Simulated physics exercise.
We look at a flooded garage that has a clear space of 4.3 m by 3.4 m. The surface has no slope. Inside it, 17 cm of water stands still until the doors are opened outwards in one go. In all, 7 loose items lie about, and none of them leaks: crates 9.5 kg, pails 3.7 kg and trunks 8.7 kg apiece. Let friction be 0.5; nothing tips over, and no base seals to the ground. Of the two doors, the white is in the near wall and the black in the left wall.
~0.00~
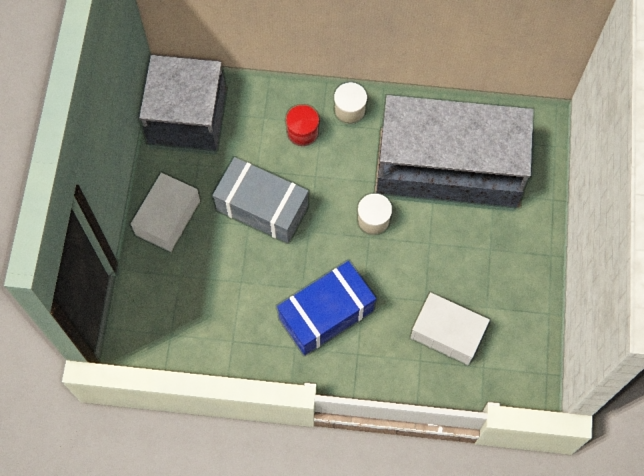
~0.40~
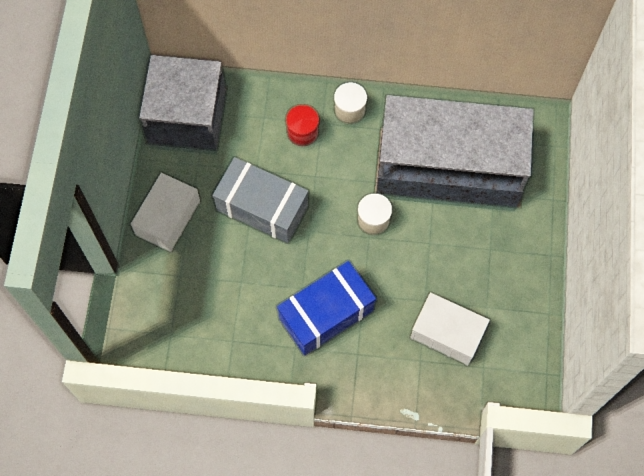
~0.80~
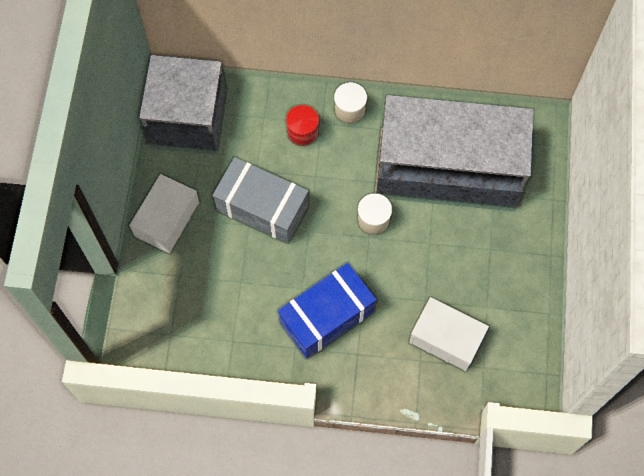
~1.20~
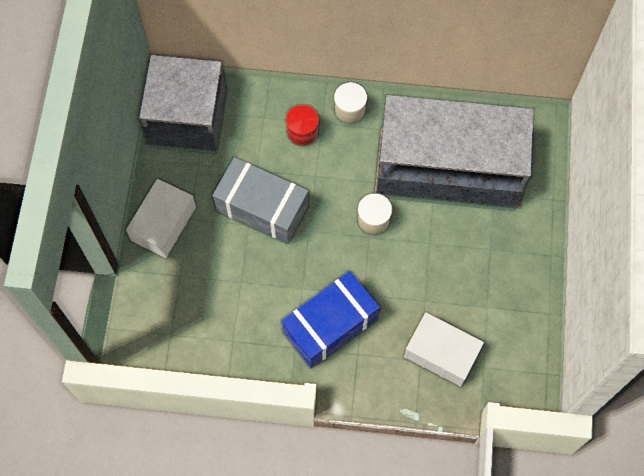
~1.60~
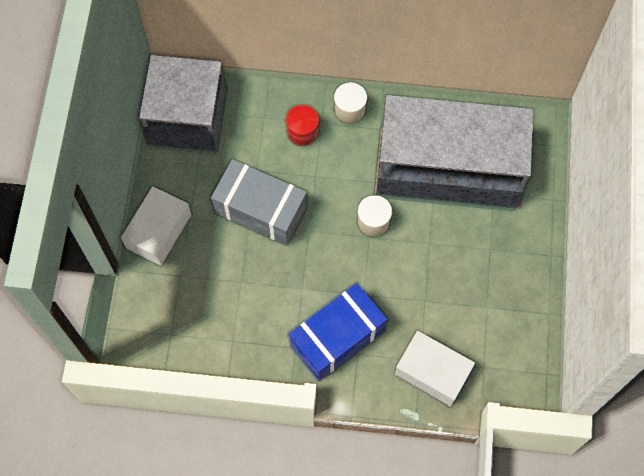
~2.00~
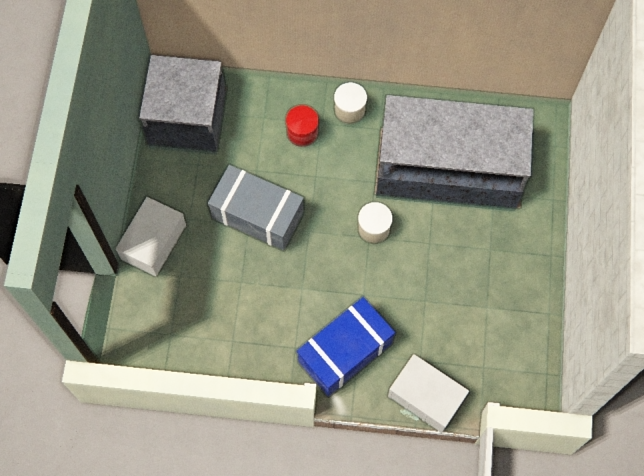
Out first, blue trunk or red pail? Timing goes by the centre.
The blue one.
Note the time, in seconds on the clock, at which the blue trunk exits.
Close to 3.5 s, I'd say.
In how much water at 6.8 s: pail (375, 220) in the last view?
9 cm.
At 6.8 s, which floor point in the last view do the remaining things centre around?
Mean position: Approximately (306, 269).
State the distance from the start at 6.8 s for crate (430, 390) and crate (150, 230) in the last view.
Gone out; gone out.
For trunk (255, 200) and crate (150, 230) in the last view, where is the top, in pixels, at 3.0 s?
Roughly (248, 227), then roughly (127, 274).
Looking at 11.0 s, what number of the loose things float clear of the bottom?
I count 3.
After 3.0 s the blue trunk is near (366, 386), 0.8 m from its start, afloat; the red pail is near (298, 134), 0.2 m from its start, afloat; 1 of 7 are out; 6 afloat.
After 6.8 s the blue trunk has gone out (at 3.4 s); the red pail is near (276, 217), 1.0 m from its start, afloat; 3 of 7 are out; 4 afloat.
After 11.0 s the blue trunk has gone out (at 3.4 s); the red pail is near (261, 277), 1.7 m from its start, afloat; 4 of 7 are out; 3 afloat.
After 15.0 s the blue trunk has gone out (at 3.4 s); the red pail is near (263, 335), 2.2 m from its start, afloat; 4 of 7 are out; 3 afloat.
